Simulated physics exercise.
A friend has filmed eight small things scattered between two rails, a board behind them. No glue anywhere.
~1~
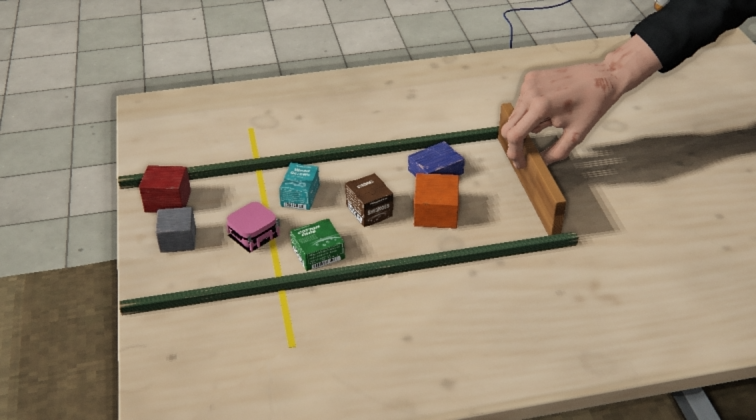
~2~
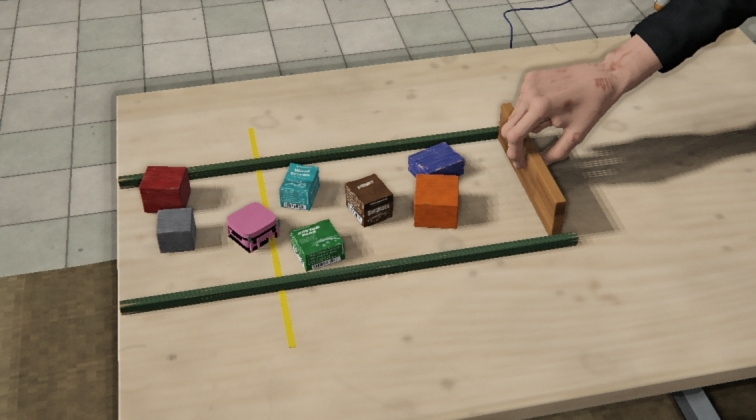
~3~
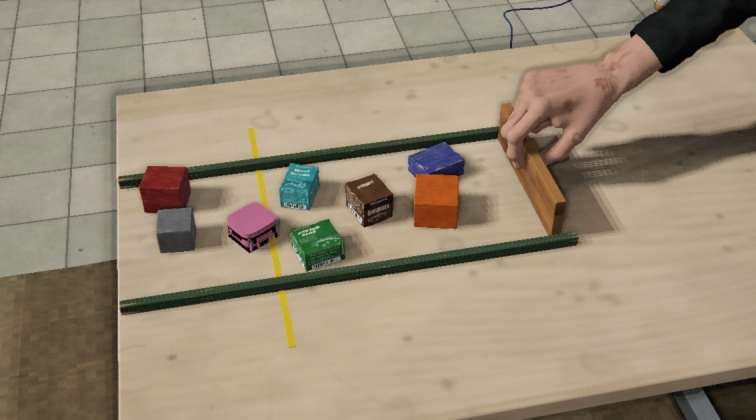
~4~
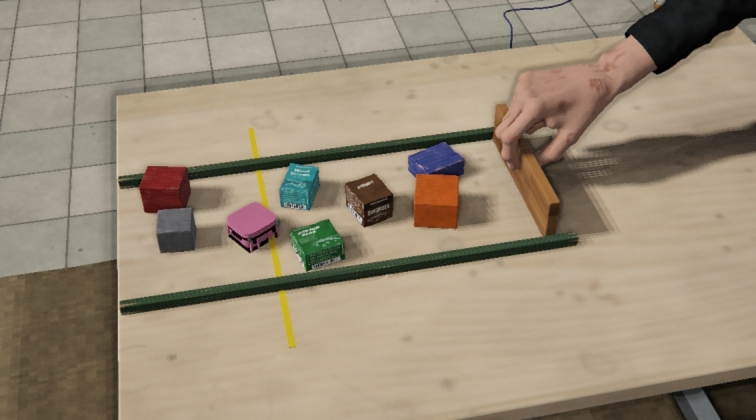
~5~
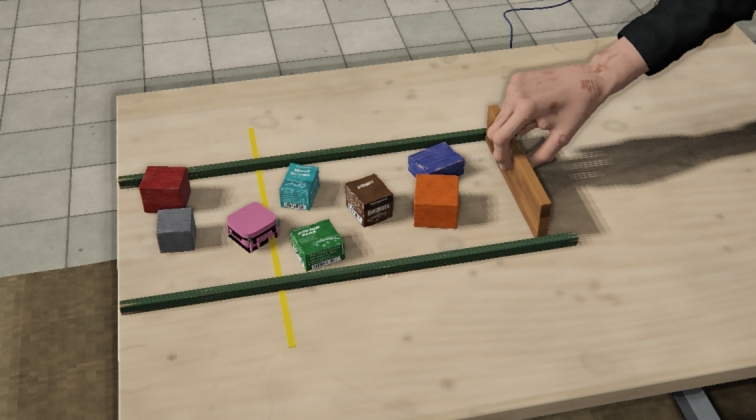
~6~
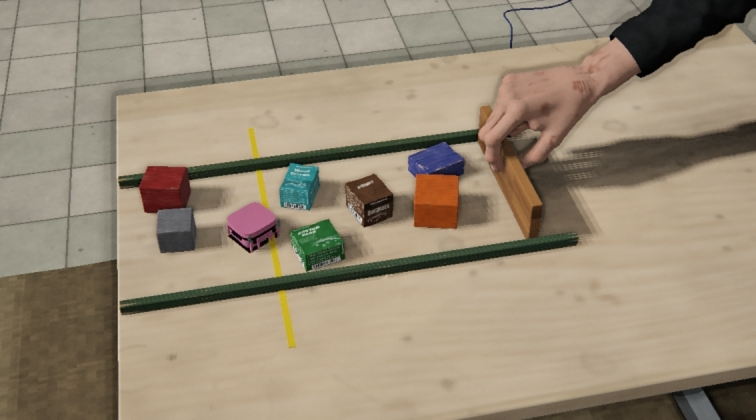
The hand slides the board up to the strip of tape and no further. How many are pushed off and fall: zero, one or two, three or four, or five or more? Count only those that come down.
In the end the number that fall off is zero.
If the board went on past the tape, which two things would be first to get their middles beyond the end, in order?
Earliest first: The grey block, then the pink case.
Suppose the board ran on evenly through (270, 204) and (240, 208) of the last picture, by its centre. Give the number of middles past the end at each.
In that order 0 and 1.
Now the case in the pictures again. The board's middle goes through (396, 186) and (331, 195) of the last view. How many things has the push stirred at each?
First 3, then 6.
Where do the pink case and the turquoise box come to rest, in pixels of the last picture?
Near (170, 245) and (191, 198).
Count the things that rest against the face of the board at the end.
It touches 2.
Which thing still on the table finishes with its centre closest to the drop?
Foremost is the grey block.
Early on, none off yet; red block at rest near (166, 190); grey block at rest near (176, 230); pink case at rest near (253, 227).
Finally, the number that fall off is zero.
